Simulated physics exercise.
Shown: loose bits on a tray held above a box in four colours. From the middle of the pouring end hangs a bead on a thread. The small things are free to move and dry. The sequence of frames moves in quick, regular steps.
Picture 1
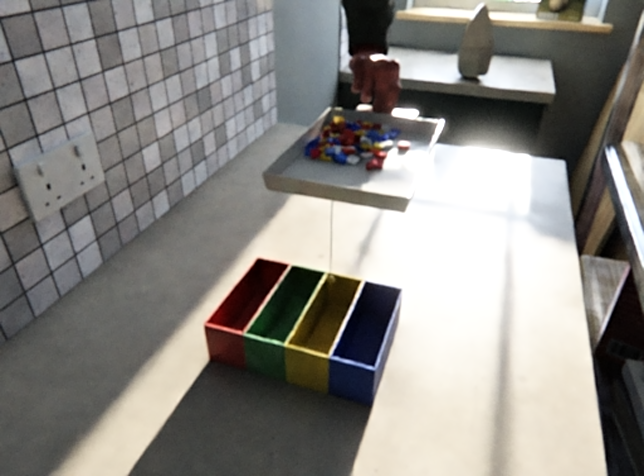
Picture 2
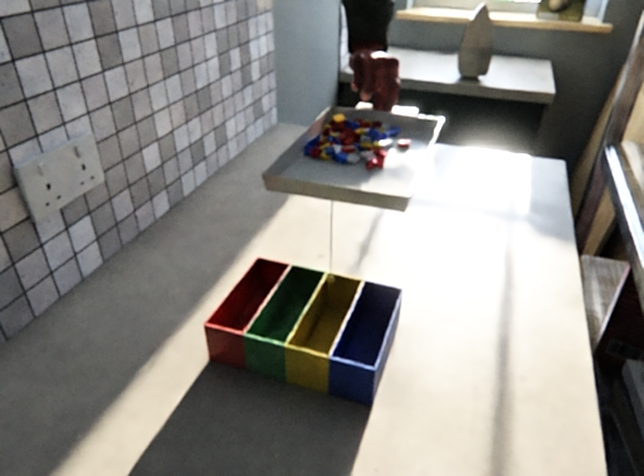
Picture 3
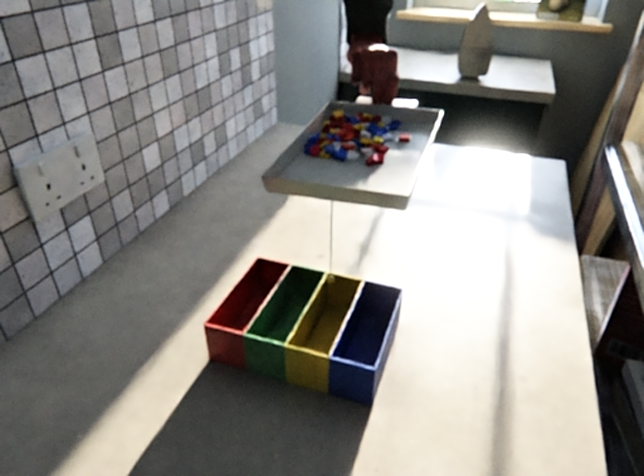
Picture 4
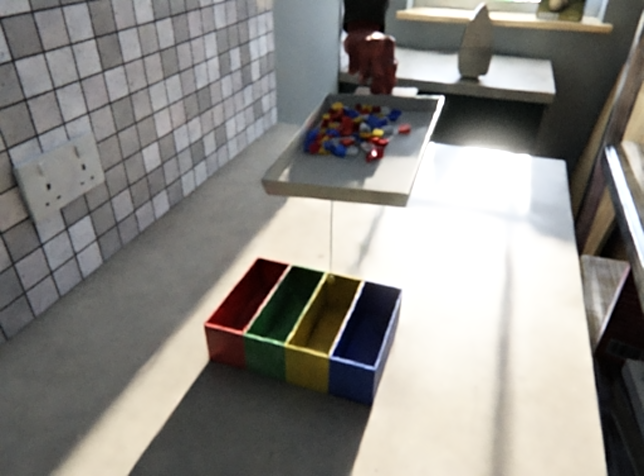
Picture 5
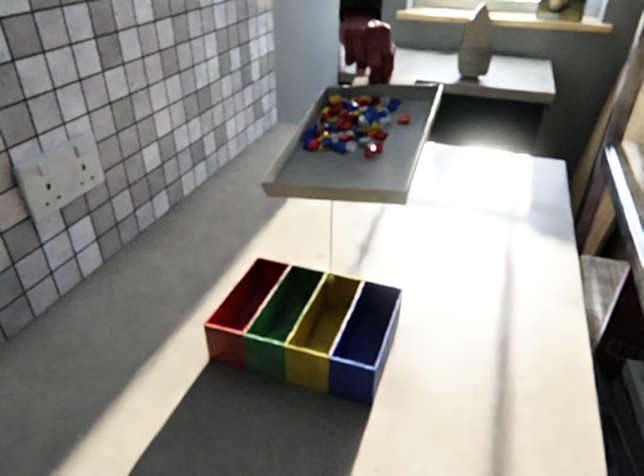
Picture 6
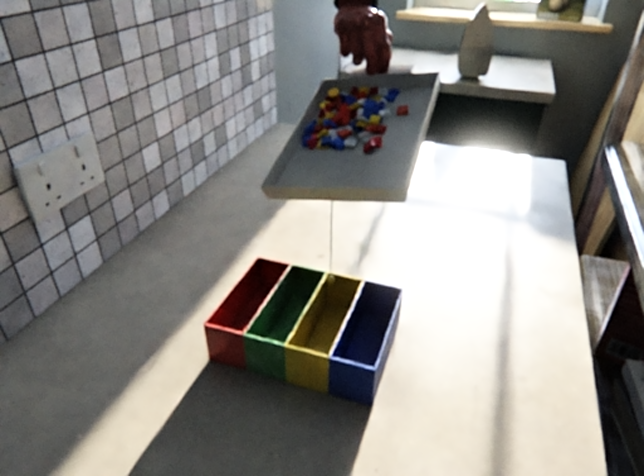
A tray of small colourful pieces tilts gradually as a dark red hand raises its far end.
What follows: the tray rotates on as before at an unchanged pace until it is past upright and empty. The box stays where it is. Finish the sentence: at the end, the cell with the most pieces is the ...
... Red one.
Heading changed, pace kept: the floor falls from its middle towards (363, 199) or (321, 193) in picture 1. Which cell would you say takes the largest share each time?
First try: That blue cell. Second try: The cell in green.
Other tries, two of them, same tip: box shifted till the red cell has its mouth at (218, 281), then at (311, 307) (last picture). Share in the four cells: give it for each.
Roughly 100 % and then 0 %.
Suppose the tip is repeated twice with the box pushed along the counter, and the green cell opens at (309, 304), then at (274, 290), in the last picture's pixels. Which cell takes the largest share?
One: The red one. Two: The green cell.
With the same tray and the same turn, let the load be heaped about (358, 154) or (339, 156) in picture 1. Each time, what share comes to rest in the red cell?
Roughly 70 % and then 60 %.
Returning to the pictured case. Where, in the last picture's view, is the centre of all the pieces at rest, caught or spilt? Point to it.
I'd say the middle ends up at about (265, 311).
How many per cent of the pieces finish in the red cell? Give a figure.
Around 70 percent.
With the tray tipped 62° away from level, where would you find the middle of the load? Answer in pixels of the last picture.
Roughly at (290, 164).
Just after the last frame, tray tipped steeply; almost all on the tray; just a few falling or outside the box.
A moment on, tray tipped past a quarter turn; roughly half on the tray; roughly a third in the red cell; about a tenth in the green cell; about a tenth falling or outside the box.
Further on, tray tipped past a quarter turn; roughly two thirds in the red cell; roughly a quarter in the green cell; about a tenth falling or outside the box.
When it is over, tray tipped past a quarter turn; roughly two thirds in the red cell; roughly a quarter in the green cell; not one in the blue cell; not one in the yellow cell; about a tenth outside the box.
